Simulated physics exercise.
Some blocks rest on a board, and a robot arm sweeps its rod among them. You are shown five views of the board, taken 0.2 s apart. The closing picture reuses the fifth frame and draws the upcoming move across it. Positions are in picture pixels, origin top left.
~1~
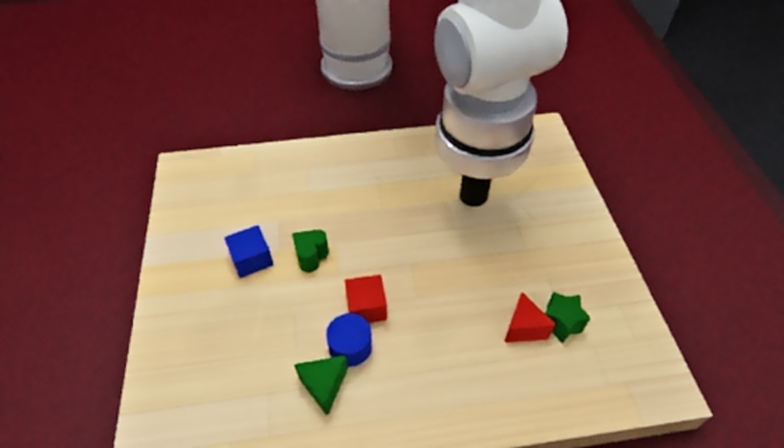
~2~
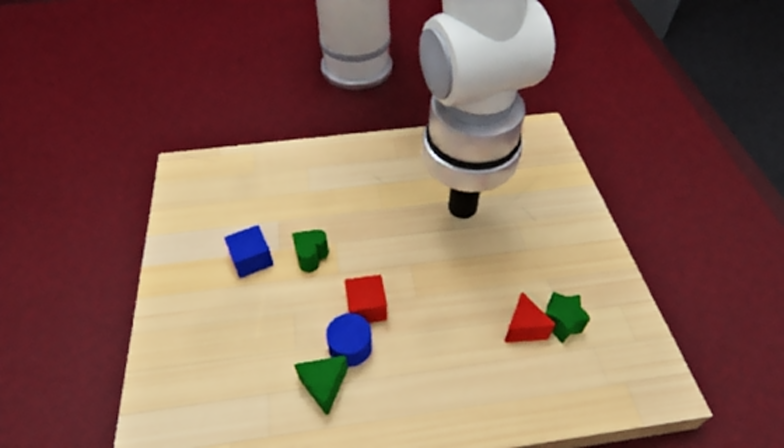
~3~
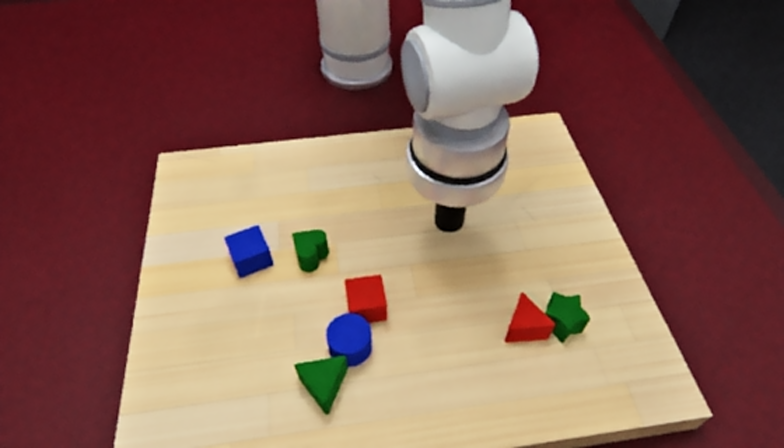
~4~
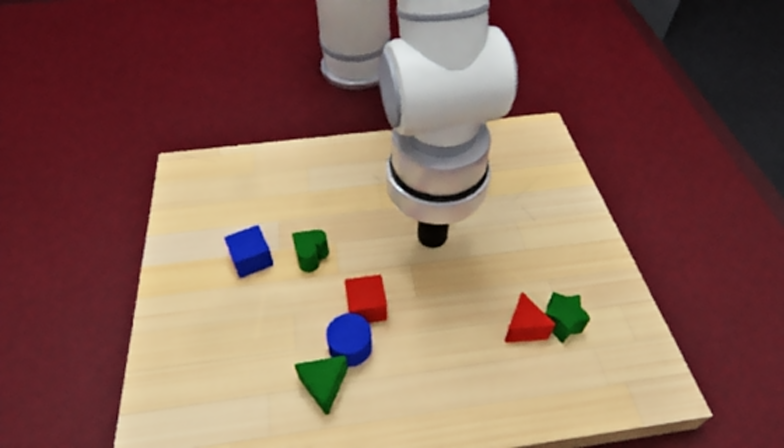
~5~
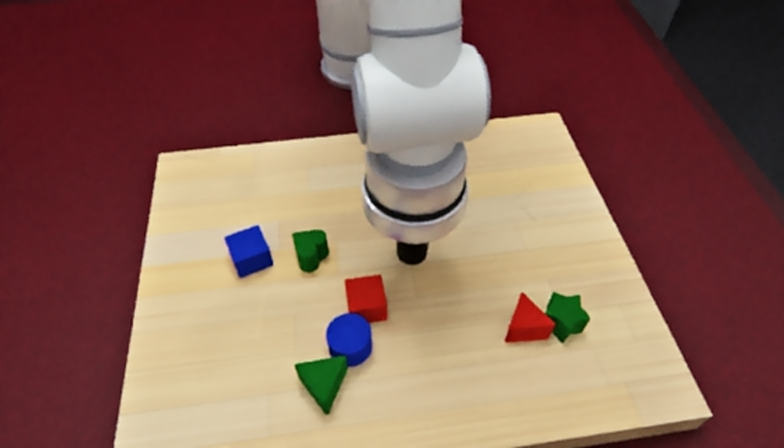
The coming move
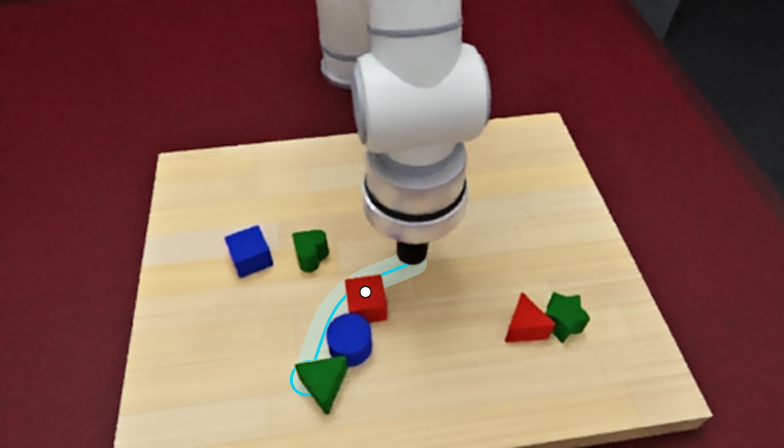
On a wooden board, a robot arm moves its black rod down and left toward the scattered coloured blocks, touching none.
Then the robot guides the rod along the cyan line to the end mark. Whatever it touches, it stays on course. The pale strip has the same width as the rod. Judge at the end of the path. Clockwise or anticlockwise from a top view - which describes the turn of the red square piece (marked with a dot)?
From above, the red square piece will be seen to turn anti-clockwise.
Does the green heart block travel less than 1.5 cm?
Yes, that is what happens.
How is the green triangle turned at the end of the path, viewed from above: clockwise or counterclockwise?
Viewed from above: Clockwise.
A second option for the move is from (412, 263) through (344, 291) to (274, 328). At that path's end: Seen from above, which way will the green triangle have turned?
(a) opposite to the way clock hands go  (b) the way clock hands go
The answer is b.
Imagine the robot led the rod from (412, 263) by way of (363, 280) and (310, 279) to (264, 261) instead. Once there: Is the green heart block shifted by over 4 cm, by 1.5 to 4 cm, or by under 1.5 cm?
Between 1.5 and 4 cm.
The line goes from (412, 263) over (363, 284) and (328, 324) to (309, 378); the dot is on the red square piece.
On the path given first. One third of the way, rod at (361, 274); blue disc at (347, 337); red square piece at (362, 299).
Two thirds of the way, rod at (326, 315); green triangle at (318, 400), turned 65° clockwise; blue disc at (354, 379); red square piece at (339, 340), turned 25° anticlockwise.
At the end, rod at (307, 369); green heart block unmoved; green triangle at (315, 410), turned 50° clockwise; blue disc at (376, 408); red square piece at (342, 376), turned 55° anticlockwise.
